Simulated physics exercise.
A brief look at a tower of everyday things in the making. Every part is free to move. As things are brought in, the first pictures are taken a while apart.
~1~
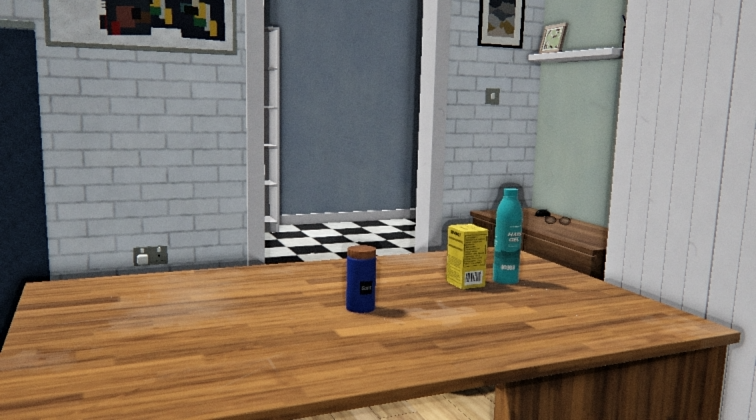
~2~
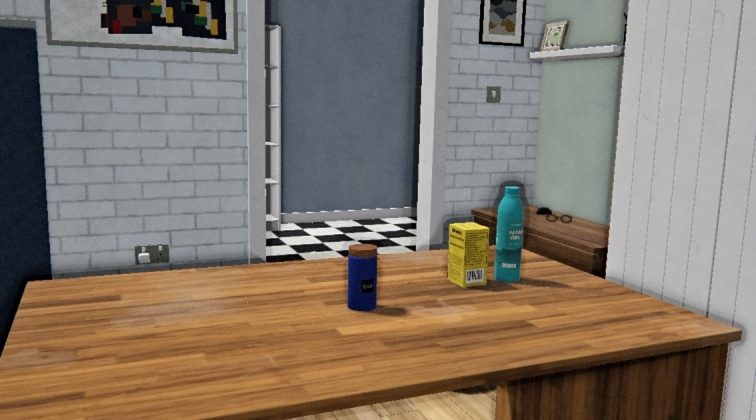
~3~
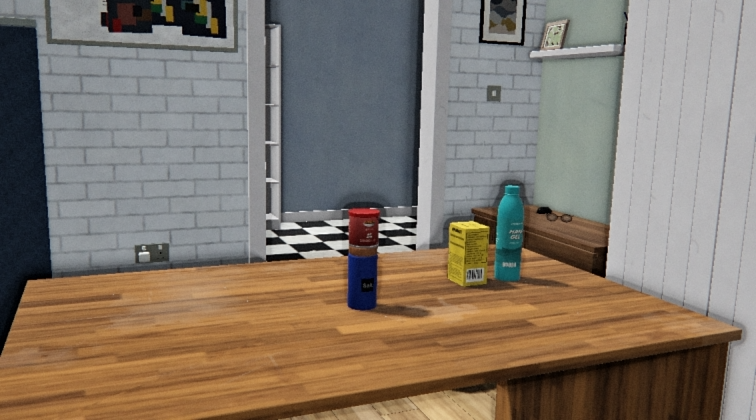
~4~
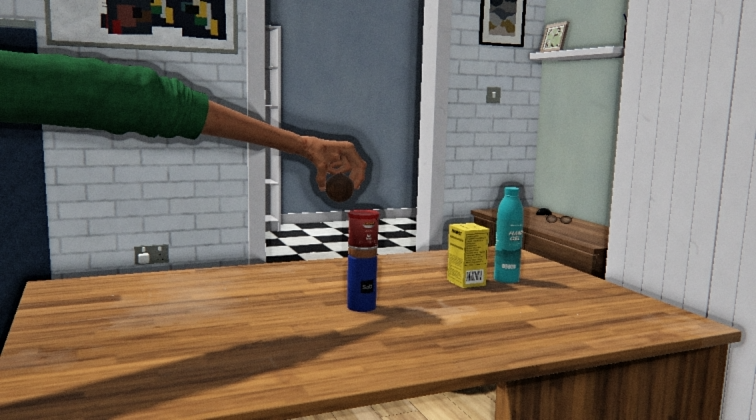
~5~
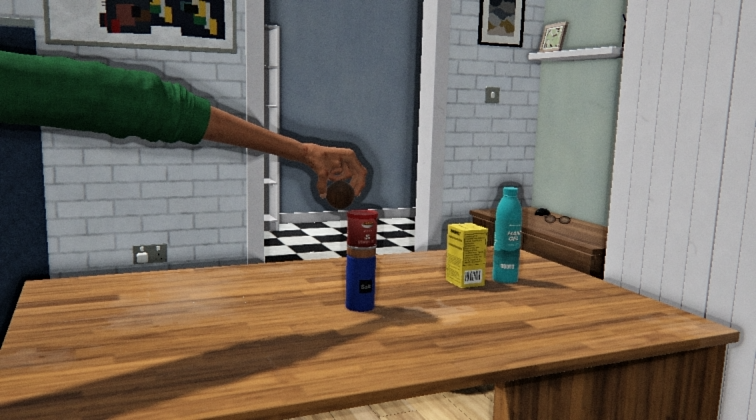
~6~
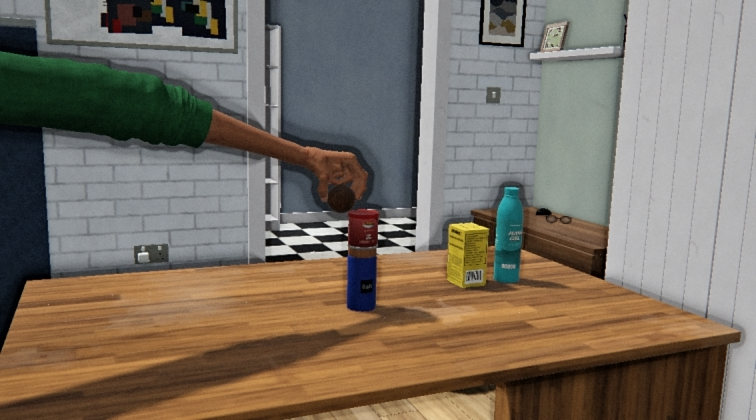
The clip opens on a wooden table holding a blue jar, with a yellow carton and a teal bottle to its right. A red container then appears on top of the jar. Next, a green-sleeved arm reaches in from the left, its hand lowering a brown onion slightly onto the red container.
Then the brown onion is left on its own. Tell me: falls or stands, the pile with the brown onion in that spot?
I predict a tumble.
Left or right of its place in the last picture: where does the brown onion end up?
It goes leftward.
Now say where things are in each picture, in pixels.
The last thing is not in view yet; yellow carton (467, 256), in the first picture.
The last thing is not in view yet; blue jar (363, 277), in the second picture.
The last thing is not in view yet; yellow carton (468, 254), in the third picture.
On its way; brown onion (340, 188); blue jar (362, 278), in the fourth picture.
On its way; brown onion (340, 195); yellow carton (466, 255), in the fifth picture.
Set down, still held; brown onion (341, 198); blue jar (362, 277), in the sixth picture.
Then, 0.20 s later than the last frame, brown onion moved a little near (336, 209).
Then, 0.30 s later than the last frame, brown onion now fallen.
Then, 0.40 s later than the last frame, things are still on the move.
When it is over, fallen, brown onion; the other 4 as before. End places, in pixels of the last picture, brown onion near (313, 297). The pile gives way.
